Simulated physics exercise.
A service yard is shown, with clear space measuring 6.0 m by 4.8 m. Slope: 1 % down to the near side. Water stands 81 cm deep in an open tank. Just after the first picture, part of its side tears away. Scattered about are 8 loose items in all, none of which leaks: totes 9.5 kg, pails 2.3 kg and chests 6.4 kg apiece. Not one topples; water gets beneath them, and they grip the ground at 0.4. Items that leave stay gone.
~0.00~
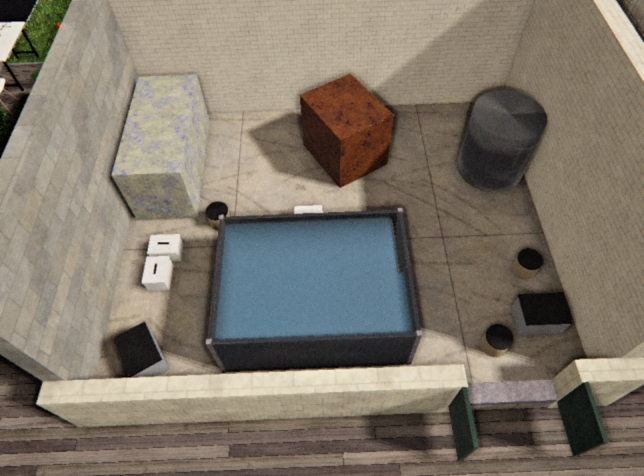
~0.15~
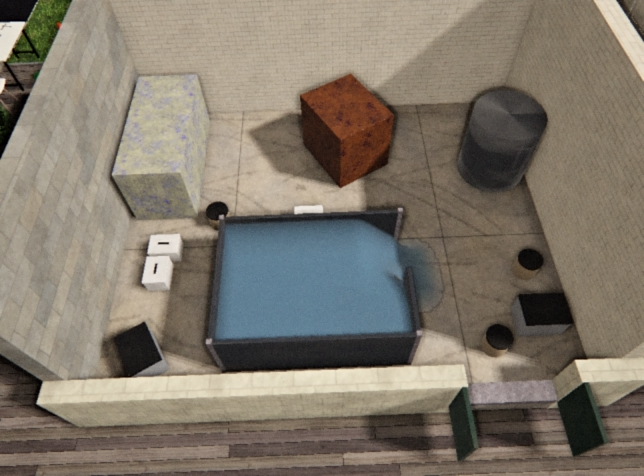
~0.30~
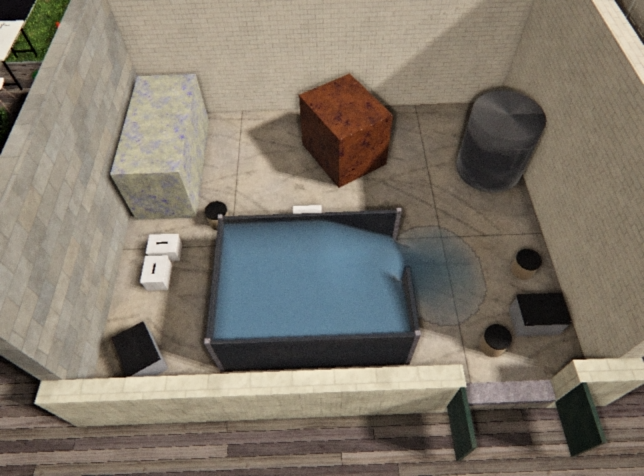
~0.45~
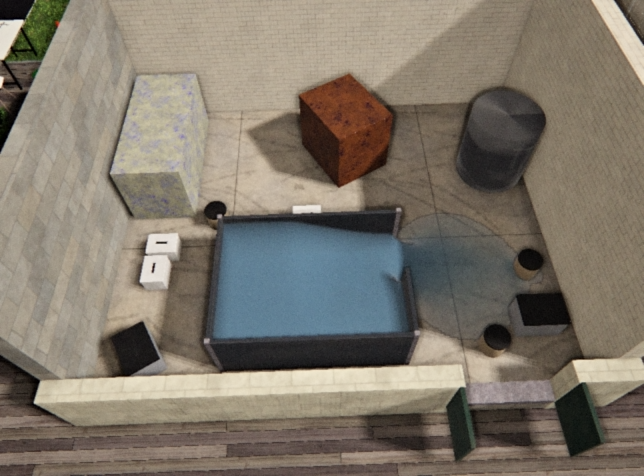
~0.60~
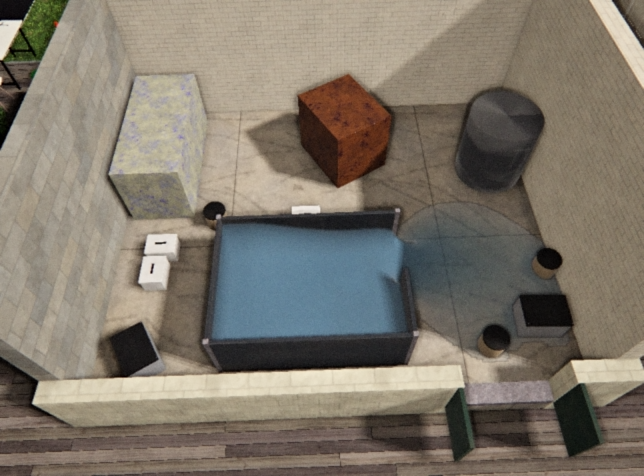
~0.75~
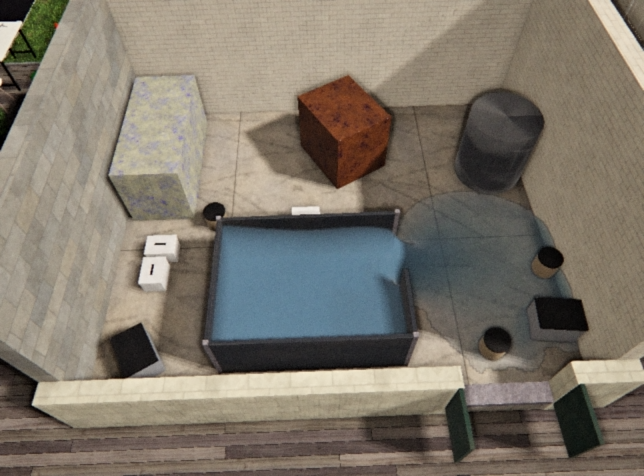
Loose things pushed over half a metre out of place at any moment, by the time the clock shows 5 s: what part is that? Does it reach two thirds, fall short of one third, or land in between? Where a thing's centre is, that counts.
It is a third to two thirds.
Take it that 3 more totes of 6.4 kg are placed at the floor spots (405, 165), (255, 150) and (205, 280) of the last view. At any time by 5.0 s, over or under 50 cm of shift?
Order as given: Goes farther, stays inside it, stays inside it.
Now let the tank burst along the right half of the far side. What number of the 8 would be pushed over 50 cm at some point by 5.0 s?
Then it comes to 5 of them.
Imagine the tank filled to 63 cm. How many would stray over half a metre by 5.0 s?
I count 3 of them in that case.
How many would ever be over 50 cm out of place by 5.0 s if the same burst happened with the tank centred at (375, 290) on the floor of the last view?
Then the count would be 5.
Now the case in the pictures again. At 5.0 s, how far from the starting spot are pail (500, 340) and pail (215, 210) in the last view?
In sequence, it comes out as washed out for the first and 10 cm for the second.
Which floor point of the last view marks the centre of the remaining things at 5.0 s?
Near (193, 264).
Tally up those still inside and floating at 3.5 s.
Total: 1.
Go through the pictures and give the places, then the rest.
A pail at (531, 258) rests on the ground; a chest at (546, 307), on the bottom; water covers 3.6 m2; 0 of 8 have shifted, in the first frame.
A pail at (531, 259) rests on the ground; a chest at (546, 308), on the bottom; water covers 4.2 m2; 0 of 8 have shifted, in the second frame.
A pail at (529, 259) rests on the ground; a chest at (544, 308), on the bottom; 5.0 m2 under water; 0 of 8 have shifted, in the third frame.
A pail at (531, 259) rests on the ground; a chest at (544, 308) rests on the ground; 6.2 m2 under water; 0 of 8 have shifted, in the fourth frame.
A pail at (550, 258), on the bottom, 29 cm from its start; a chest at (547, 309), on the bottom, 5 cm from its start; water covers 7.3 m2; 2 of 8 have shifted, in the fifth frame.
A pail at (551, 257), afloat, 29 cm from its start; a chest at (562, 313) rests on the ground, 22 cm from its start; water covers 8.1 m2; 2 of 8 have shifted, in the sixth frame.
After 1.1 s 0 of 8 are over 50 cm from their spots; 1 afloat.
After 2.2 s 3 of 8 are over 50 cm from their spots; 1 afloat.
After 3.5 s 3 of 8 are over 50 cm from their spots; 1 afloat.
After 5.0 s 3 of 8 are over 50 cm from their spots, and 3 have been at some point; 0 afloat.
